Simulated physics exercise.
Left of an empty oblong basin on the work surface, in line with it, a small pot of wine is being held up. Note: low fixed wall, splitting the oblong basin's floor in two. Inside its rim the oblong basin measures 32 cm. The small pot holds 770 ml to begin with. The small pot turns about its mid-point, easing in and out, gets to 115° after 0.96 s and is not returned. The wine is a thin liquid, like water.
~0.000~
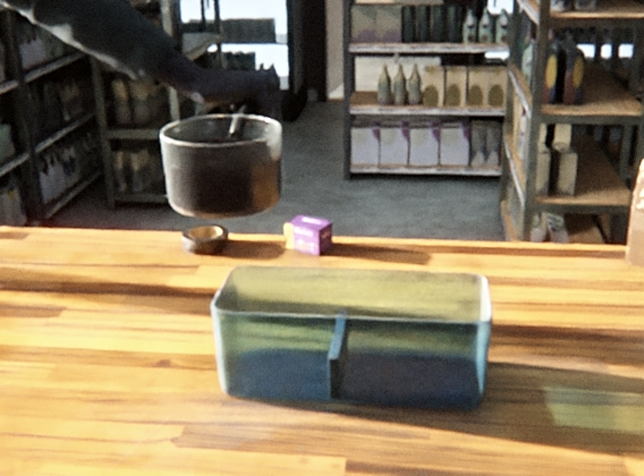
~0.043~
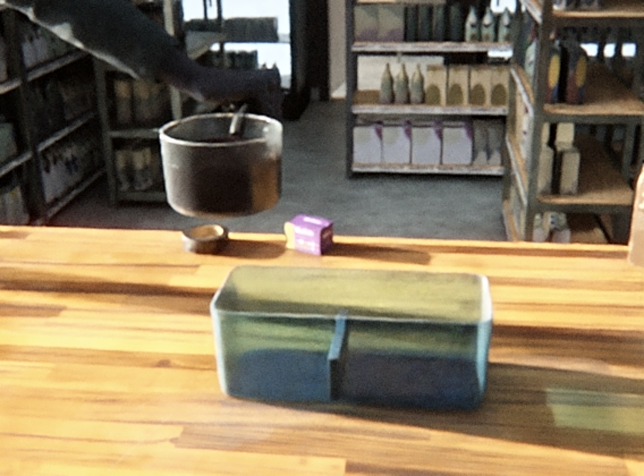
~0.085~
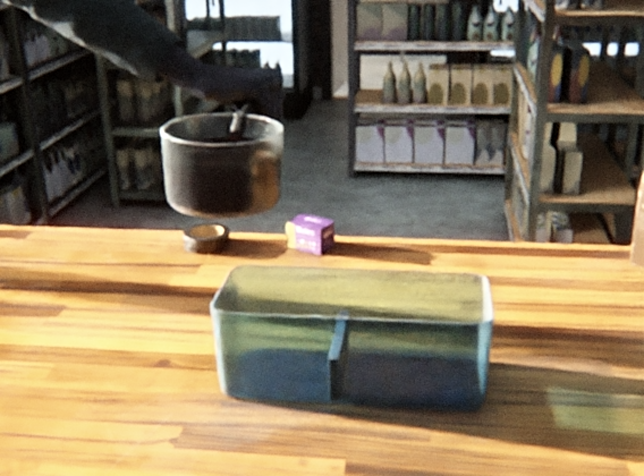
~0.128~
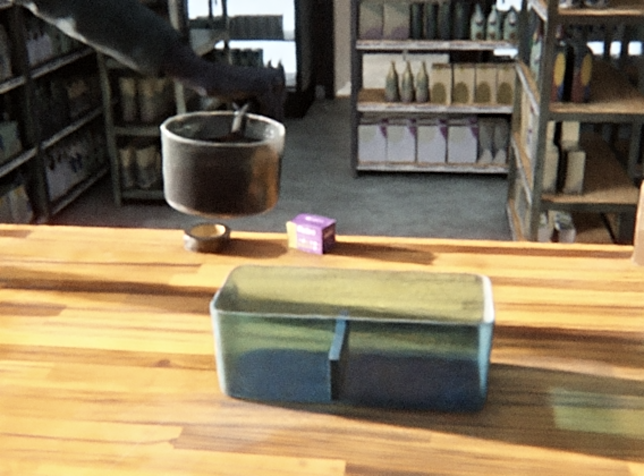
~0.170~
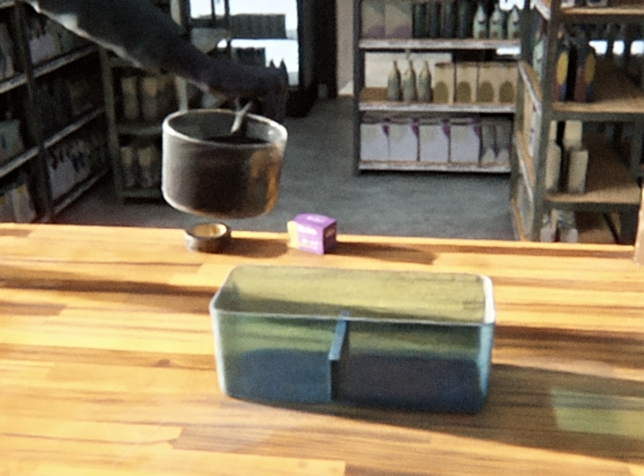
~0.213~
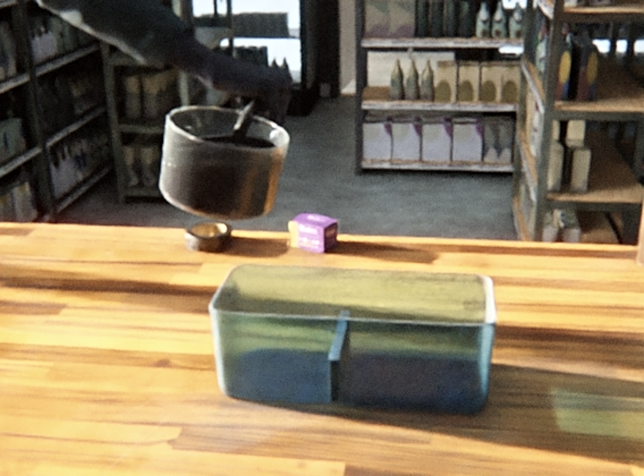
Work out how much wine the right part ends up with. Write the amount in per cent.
I would put it at 47 per cent.
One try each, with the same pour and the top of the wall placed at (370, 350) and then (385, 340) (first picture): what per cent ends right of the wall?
15 then 5 %.
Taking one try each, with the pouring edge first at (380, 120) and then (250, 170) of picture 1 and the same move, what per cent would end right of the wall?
Around 95 per cent first, around 5 per cent next.
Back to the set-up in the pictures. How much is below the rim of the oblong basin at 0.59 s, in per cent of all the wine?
Some 5 per cent.
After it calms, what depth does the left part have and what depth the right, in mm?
The left ends up at roughly 24 mm, with the right at roughly 16 mm.
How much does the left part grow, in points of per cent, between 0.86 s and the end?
Near 22 percent, more or less.
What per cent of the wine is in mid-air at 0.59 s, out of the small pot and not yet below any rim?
About 32 per cent.
Then, 0.59 s in, the tilt is 77° and 64 per cent is still to pour, 2 is left of the wall and 2 right of it.
Then, 0.86 s in, the tilt is 112° and 10 per cent is still to pour, 31 is left of the wall and 46 right of it.
Then, 1.15 s in, the tilt is 115° and 0 per cent is still to pour, 52 is left of the wall and 46 right of it.
Then, 1.46 s in, the tilt is 115° and 0 per cent is still to pour, 52 is left of the wall and 47 right of it.
Finally, 52 per cent lies left of the wall, 47 right of it and 1 outside.
